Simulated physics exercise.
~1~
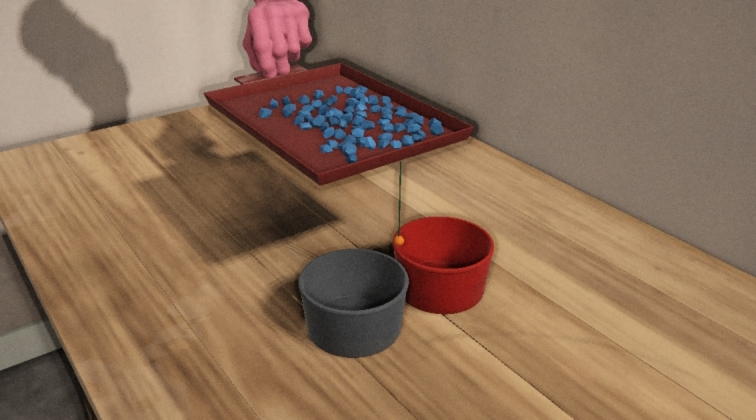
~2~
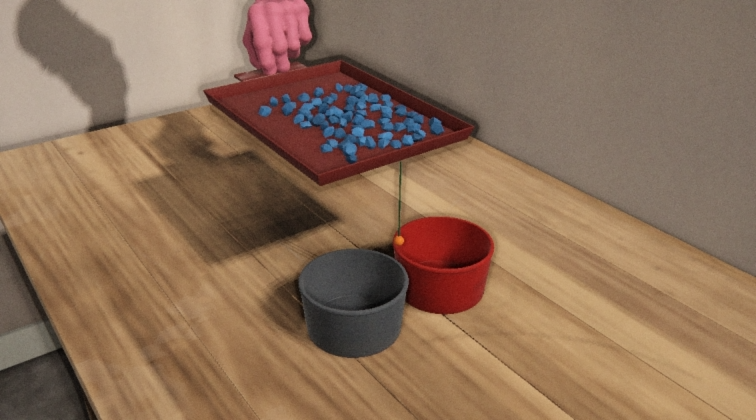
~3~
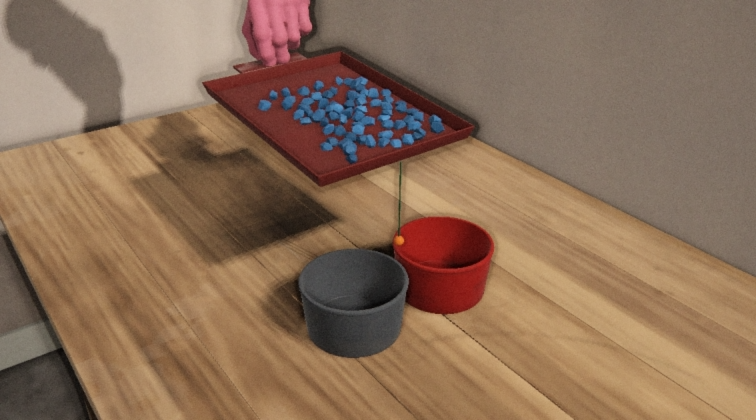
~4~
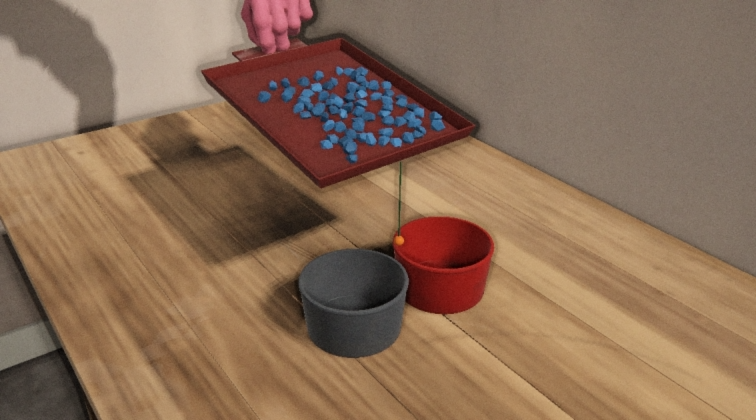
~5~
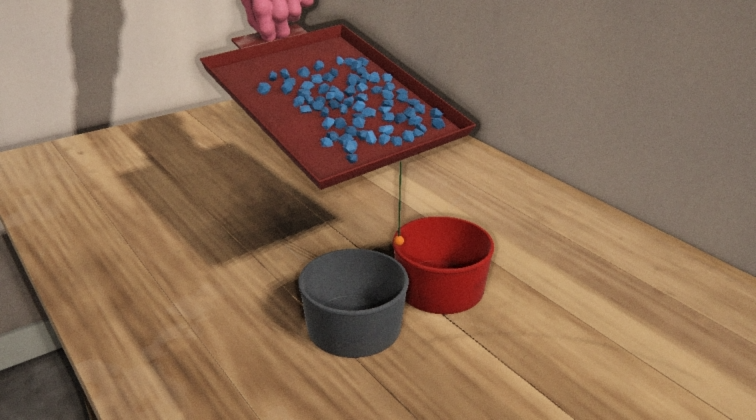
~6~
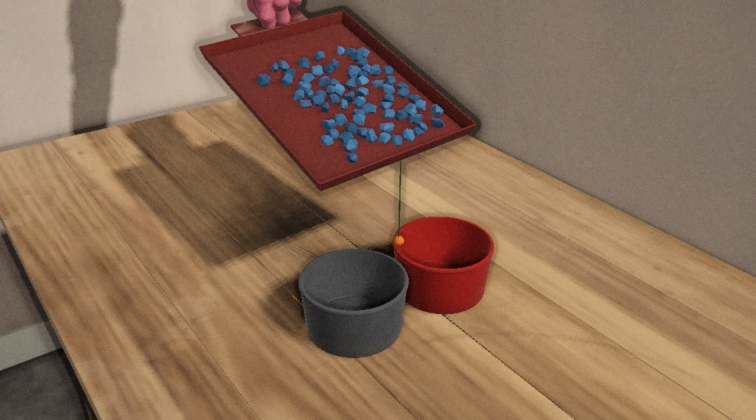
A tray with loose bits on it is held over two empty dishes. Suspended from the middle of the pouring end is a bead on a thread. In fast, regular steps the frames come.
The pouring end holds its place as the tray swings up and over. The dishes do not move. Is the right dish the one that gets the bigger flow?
No. My bet is the dish over on the left is left holding more.
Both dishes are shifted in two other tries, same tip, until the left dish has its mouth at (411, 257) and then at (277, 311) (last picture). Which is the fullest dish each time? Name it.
Result for the first try: The dish on the left side; for the second: The dish on the right side.
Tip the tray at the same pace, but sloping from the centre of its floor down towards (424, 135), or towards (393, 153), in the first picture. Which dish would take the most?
Results - the dish on the right side first, the dish on the right side second.
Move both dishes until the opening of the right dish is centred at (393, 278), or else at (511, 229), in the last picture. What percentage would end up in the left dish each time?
It works out to 10 percent and then 40 percent.
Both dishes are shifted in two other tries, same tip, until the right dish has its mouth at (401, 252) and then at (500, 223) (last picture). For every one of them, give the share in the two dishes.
Result: 60 % and 30 %.
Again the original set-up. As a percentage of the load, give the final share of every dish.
Left dish 70, right dish 10 %.
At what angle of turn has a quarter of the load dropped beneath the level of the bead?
85°, roughly.
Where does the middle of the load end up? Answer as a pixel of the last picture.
Once it all stops, the middle lies near (367, 325).
Soon, tray tipped steeply; all on the tray.
A while on, tray tipped right over; about two thirds on the tray; about a quarter in the left dish; a small part outside both; a small part in the air.
Towards the end, tray tipped past a quarter turn; about two thirds in the left dish; a small part in the right dish; about a quarter outside both.
Finally, tray tipped past a quarter turn; about two thirds in the left dish; a small part in the right dish; about a quarter outside both.
